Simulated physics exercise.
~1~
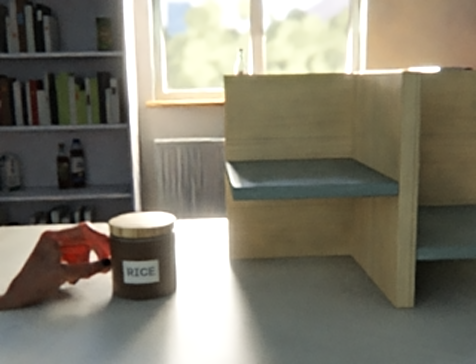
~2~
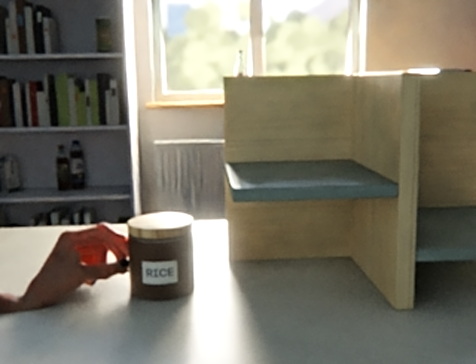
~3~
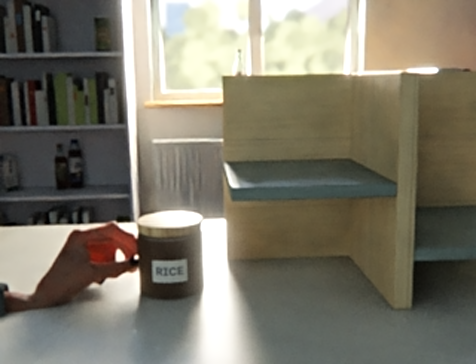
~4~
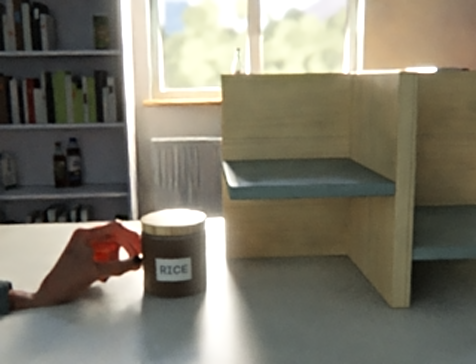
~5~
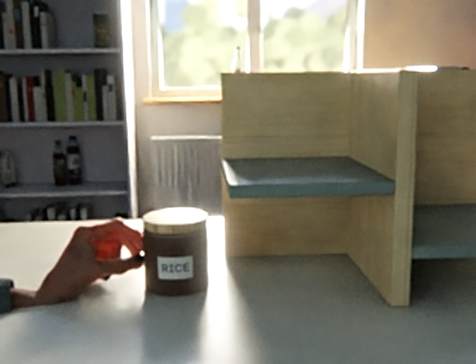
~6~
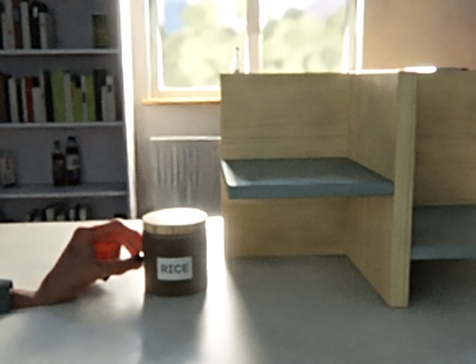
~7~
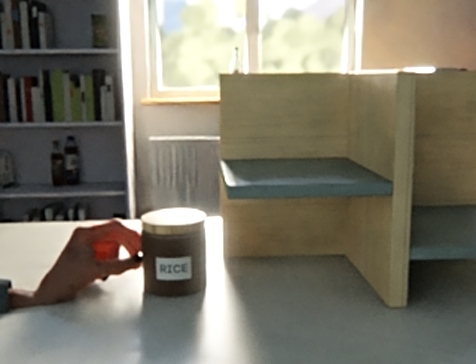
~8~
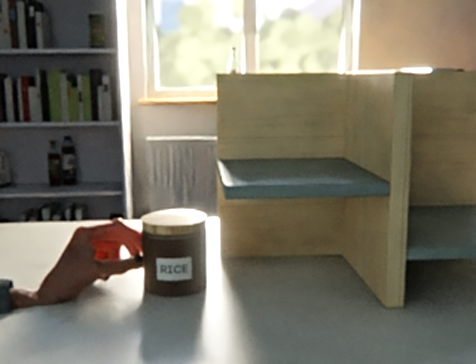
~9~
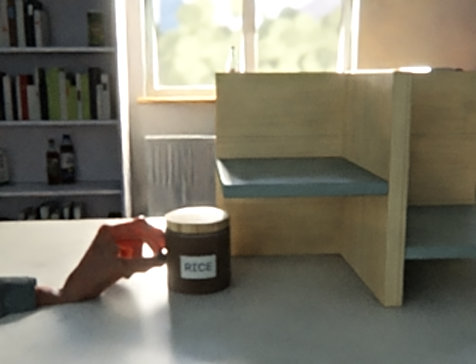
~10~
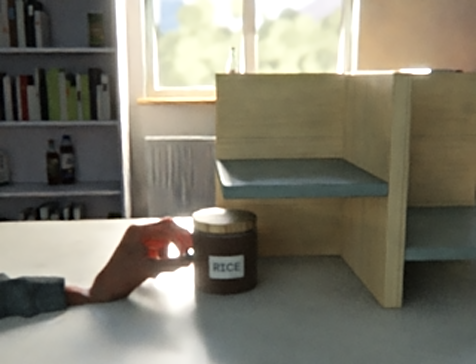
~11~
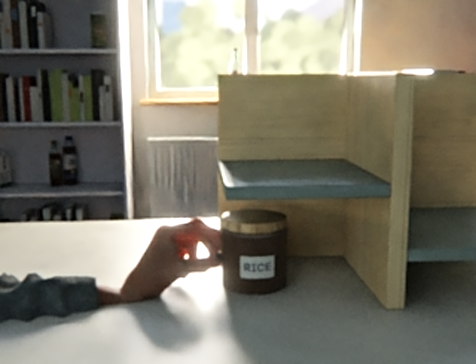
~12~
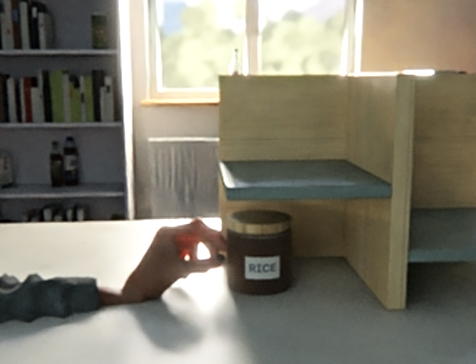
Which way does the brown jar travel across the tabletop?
The brown jar moves to the right, pushed along by the hand towards the space beneath the shelf.
